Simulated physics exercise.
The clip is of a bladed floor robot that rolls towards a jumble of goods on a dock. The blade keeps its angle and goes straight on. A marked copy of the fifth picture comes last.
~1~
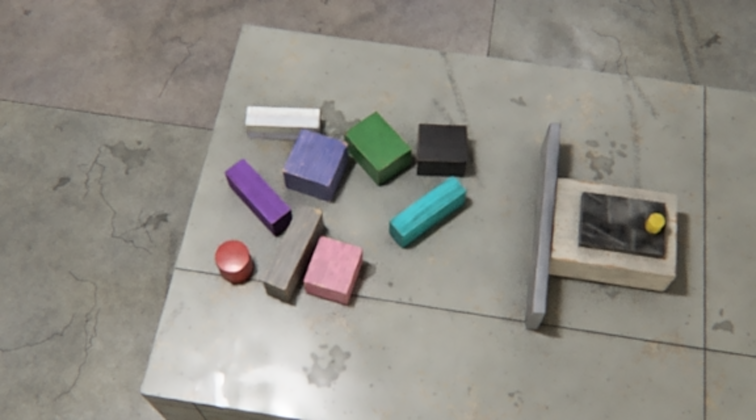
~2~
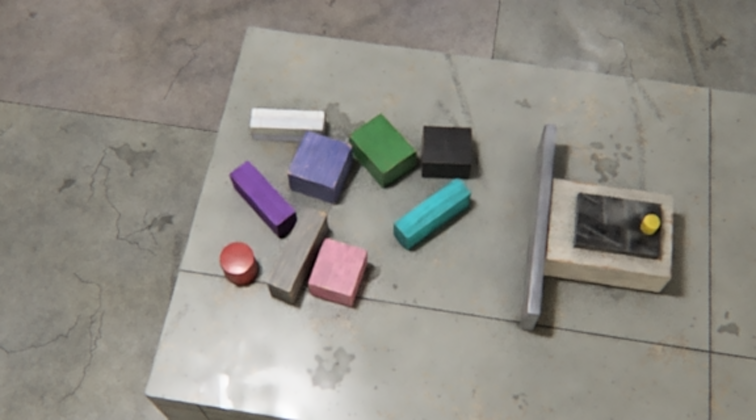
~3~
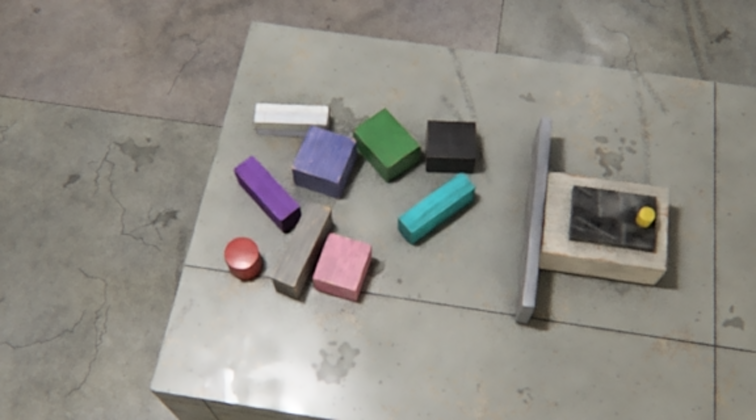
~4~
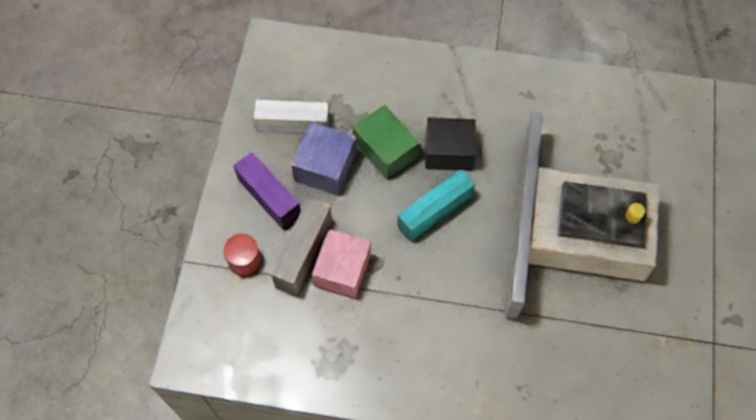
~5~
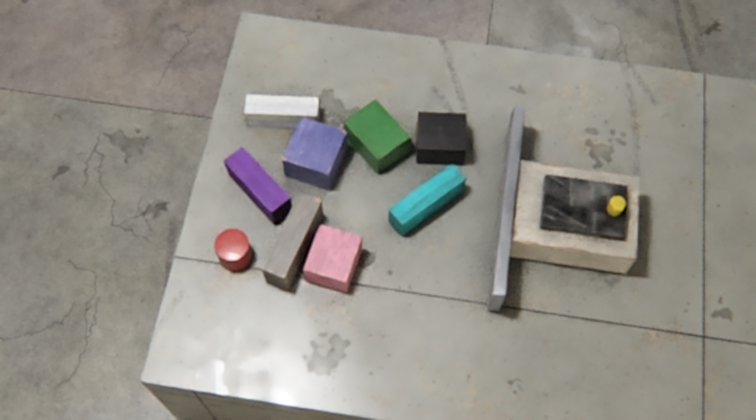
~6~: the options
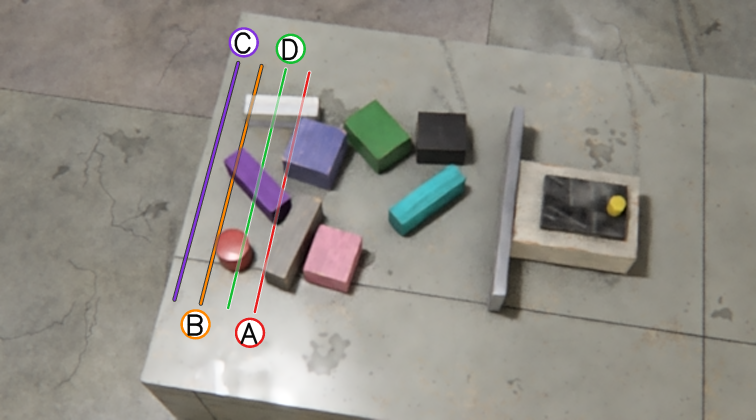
A bladed floor robot rolled slowly left across the dock, closing a little of the gap to a jumble of colourful crates, sticks and a red canister, which all stayed where they were.
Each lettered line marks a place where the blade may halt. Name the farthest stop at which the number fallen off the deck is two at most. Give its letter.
Line A.
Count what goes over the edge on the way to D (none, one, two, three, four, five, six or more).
By then, four.
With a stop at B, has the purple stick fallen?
By then, yes.
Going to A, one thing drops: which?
The white stick goes over.
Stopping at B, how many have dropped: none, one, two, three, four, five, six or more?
Six or more.
On the marked copy, A at (284, 185); B at (233, 177); C at (208, 174); D at (259, 181).
Taking A. A third of the way, robot (494, 193); blue crate (308, 155); green crate (351, 123).
Two thirds of the way, robot (412, 182); white stick (236, 105); purple stick (242, 180).
When it is over, robot (350, 173); white stick over the edge; purple stick (196, 177); one fallen.
As for the rest, B drops six; C drops nine; D drops four.
